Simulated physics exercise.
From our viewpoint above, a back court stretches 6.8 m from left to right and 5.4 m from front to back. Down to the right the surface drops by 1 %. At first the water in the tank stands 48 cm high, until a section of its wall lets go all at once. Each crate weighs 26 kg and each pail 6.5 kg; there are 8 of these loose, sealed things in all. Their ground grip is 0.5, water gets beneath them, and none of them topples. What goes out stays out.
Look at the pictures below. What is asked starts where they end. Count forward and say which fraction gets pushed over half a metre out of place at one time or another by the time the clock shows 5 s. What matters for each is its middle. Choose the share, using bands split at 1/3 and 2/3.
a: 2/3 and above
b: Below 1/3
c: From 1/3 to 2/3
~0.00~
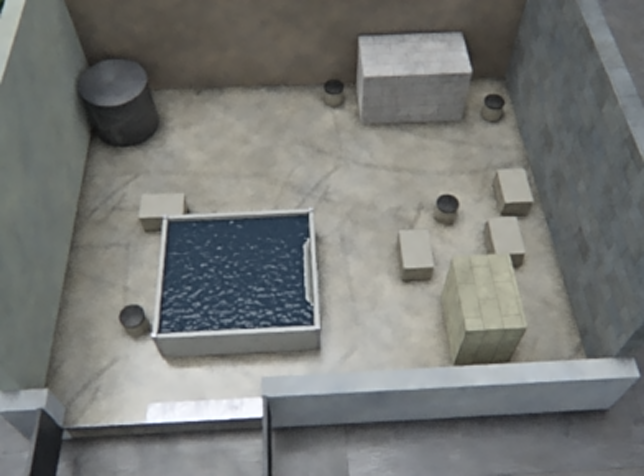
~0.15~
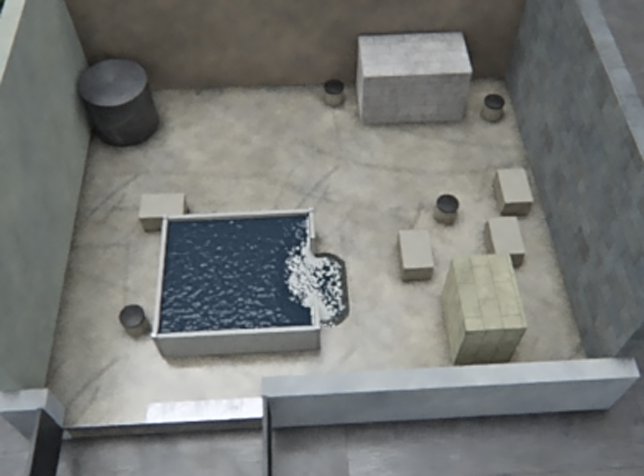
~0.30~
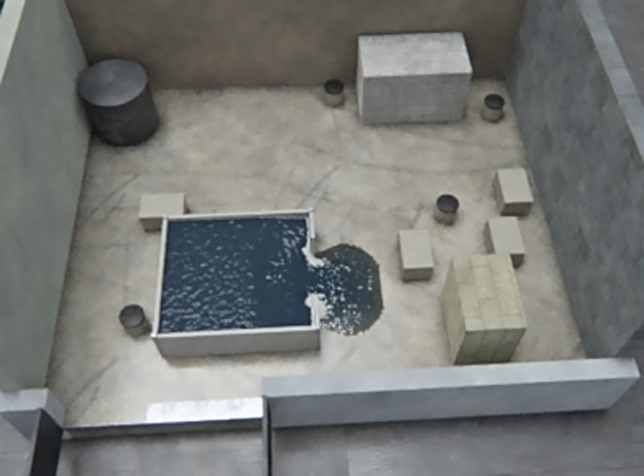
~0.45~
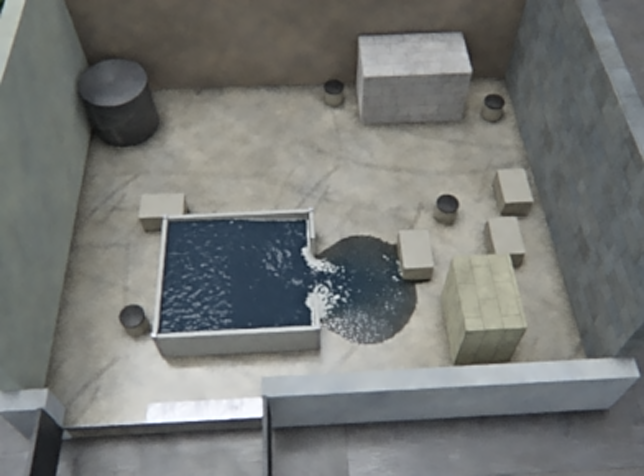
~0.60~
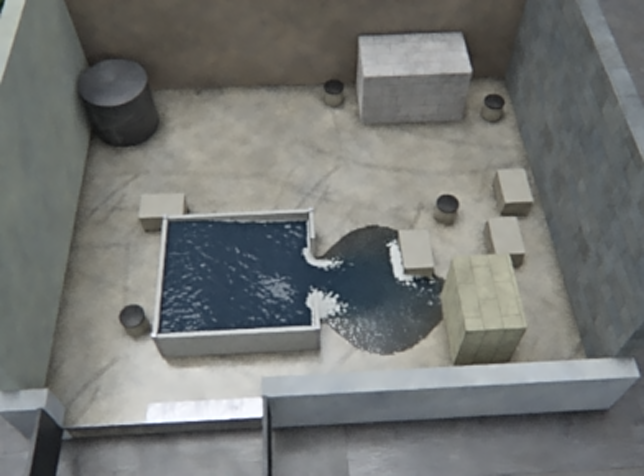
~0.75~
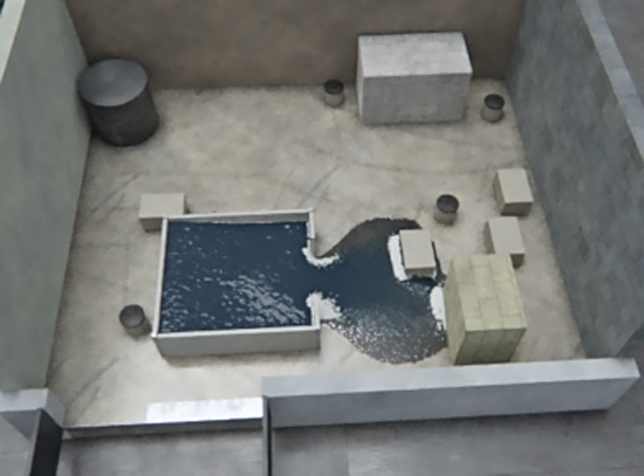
From 1/3 to 2/3.
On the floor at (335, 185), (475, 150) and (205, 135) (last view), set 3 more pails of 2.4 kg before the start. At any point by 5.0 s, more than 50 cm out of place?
In order: Within it, beyond it, within it.
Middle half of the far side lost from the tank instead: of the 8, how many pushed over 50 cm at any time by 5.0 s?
Result: 1.
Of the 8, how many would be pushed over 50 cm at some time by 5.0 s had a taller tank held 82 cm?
Under that setup the answer is 5.
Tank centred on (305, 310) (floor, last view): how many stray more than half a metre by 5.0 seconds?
Then 5 of them would.
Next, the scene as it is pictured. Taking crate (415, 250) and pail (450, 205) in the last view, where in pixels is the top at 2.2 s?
(513, 230) and (486, 171), roughly.
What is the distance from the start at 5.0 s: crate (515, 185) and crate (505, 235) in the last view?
Net shifts, in order: 20 cm and 60 cm.
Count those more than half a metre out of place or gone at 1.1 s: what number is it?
Result: 0.
After 1.1 s 0 of 8 are over 50 cm from their spots; 0 afloat.
After 2.2 s 3 of 8 are over 50 cm from their spots; 0 afloat.
After 3.5 s 3 of 8 are over 50 cm from their spots; 3 afloat.
After 5.0 s 3 of 8 are over 50 cm from their spots, and 4 have been at some point; 4 afloat.
